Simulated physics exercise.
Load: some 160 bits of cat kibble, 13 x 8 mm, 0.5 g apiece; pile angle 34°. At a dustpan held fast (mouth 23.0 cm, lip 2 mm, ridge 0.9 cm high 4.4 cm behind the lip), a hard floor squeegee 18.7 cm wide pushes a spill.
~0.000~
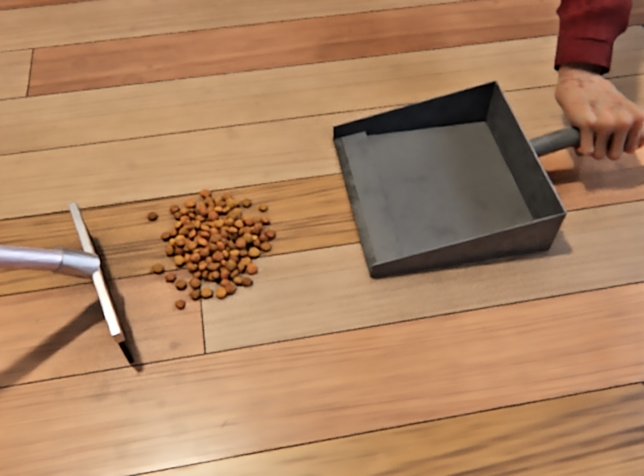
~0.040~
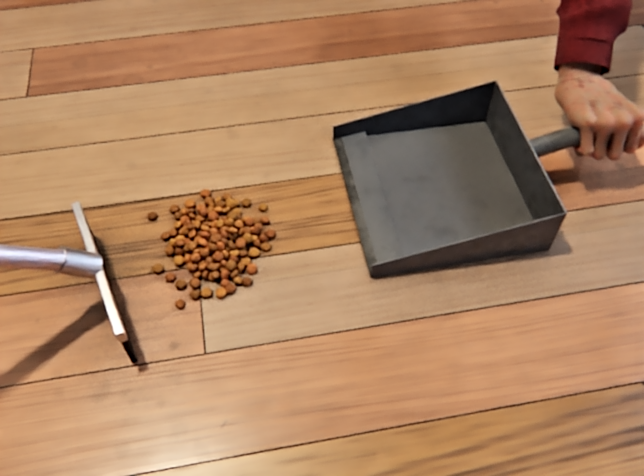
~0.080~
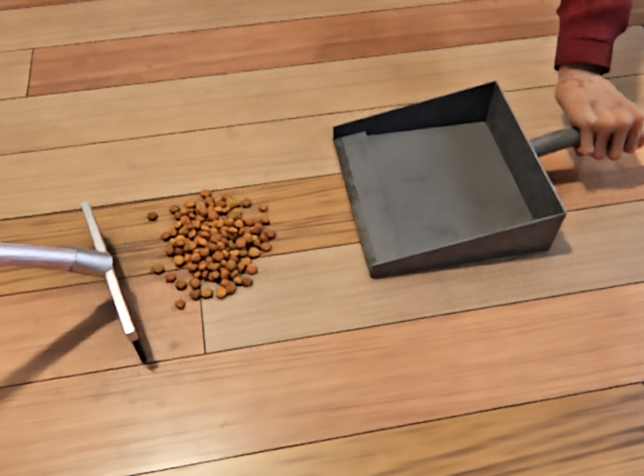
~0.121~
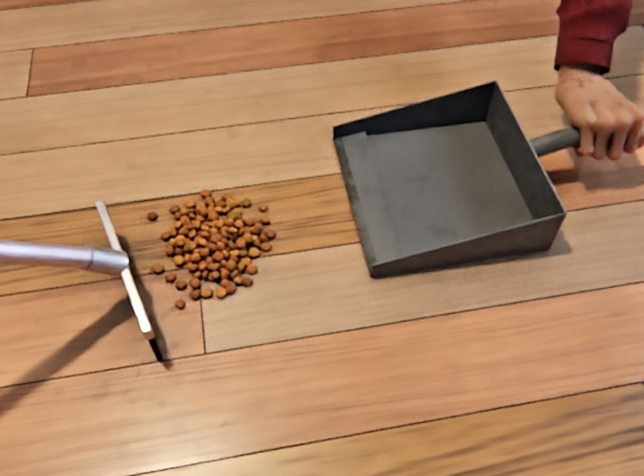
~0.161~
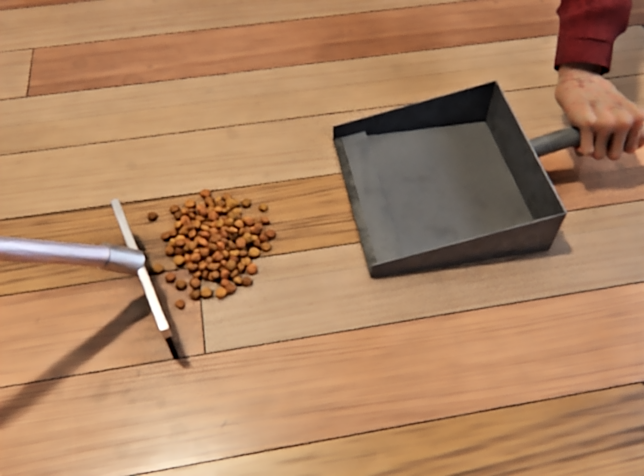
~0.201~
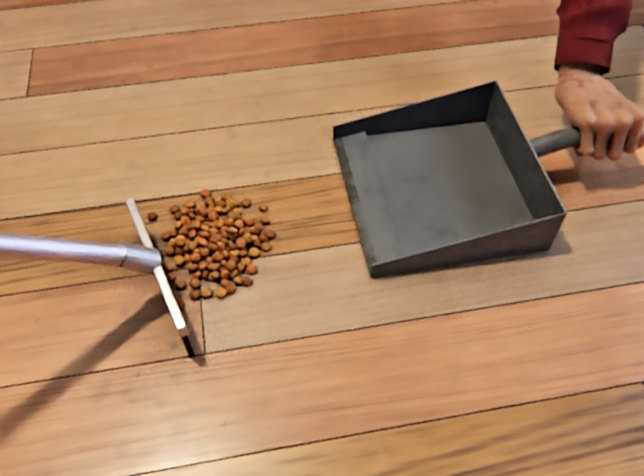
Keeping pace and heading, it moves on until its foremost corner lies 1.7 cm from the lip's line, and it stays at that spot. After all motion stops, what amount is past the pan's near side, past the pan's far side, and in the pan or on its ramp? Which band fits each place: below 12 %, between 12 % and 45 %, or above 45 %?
One by one: Near side: Only a little. Far side: Only a little. Pan: Only a little.
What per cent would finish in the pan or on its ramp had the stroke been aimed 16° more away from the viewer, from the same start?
It would be near 15 per cent.
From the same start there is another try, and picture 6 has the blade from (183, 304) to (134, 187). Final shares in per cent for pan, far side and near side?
Pan 20 % / far 5 % / near 0 %.
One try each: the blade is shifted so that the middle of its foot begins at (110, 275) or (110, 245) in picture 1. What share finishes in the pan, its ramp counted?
The two tries give some 10 % and some 20 %.
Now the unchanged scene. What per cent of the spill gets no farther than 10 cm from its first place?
About 40 percent.
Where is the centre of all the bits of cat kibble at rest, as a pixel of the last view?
I'd put it at about (319, 214).
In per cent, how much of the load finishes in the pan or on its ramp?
Some 0 per cent.
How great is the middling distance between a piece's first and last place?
12 cm, roughly.
After 0.43 s, middle of the blade 14 cm from the lip; 0 % over the lip, far side 0 %, near side 0 %.
After 0.58 s, middle of the blade 8 cm from the lip; 0 % over the lip, far side 0 %, near side 5 %.
Then, at 0.86 s, middle of the blade 4 cm from the lip; 0 % over the lip, far side 0 %, near side 5 %.
By 1.2 s all is still; near side 5 %, far side 0 %, pan 0 %, in front of the lip or behind the blade 95 %.
